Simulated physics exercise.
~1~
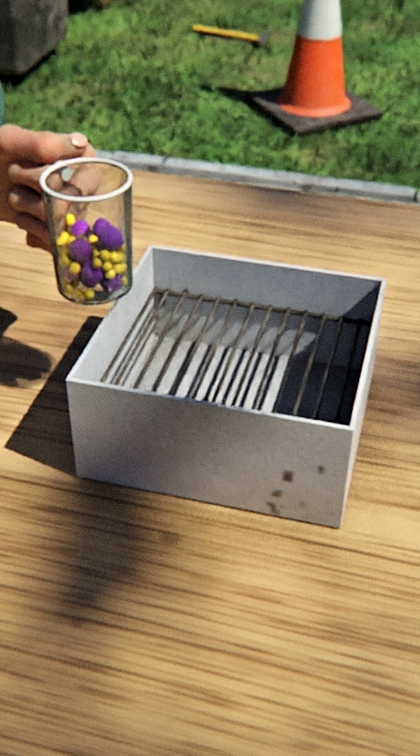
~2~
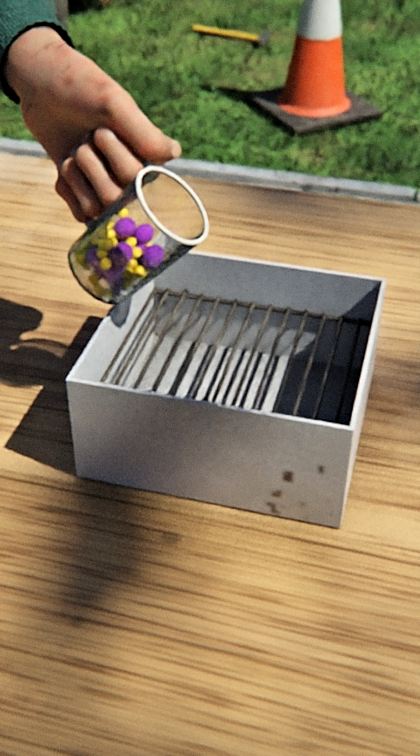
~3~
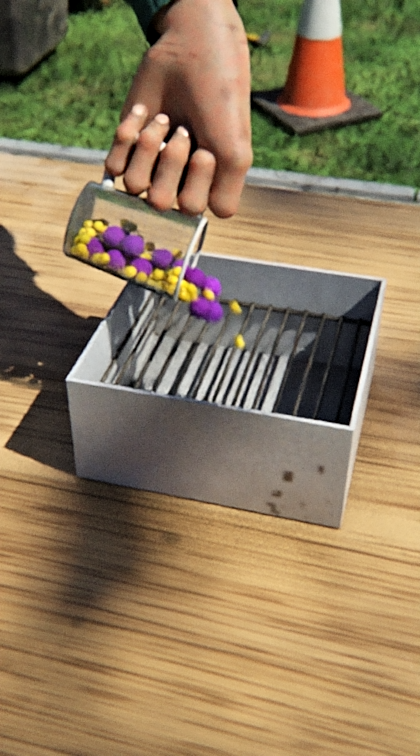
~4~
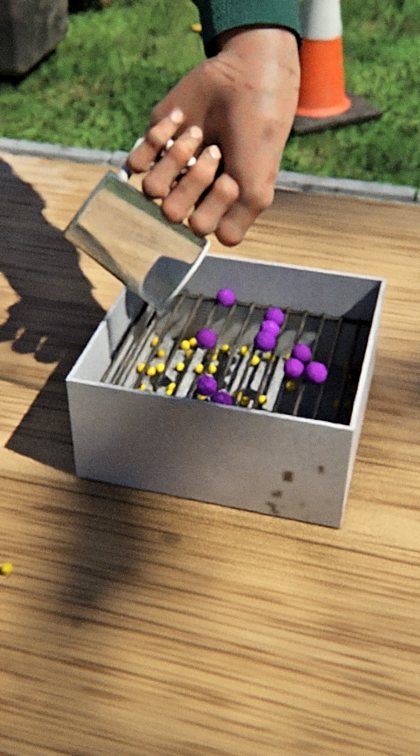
A hand tipping a cup of purple and yellow pieces over a wired box, purple staying on the wires, most yellow falling through.
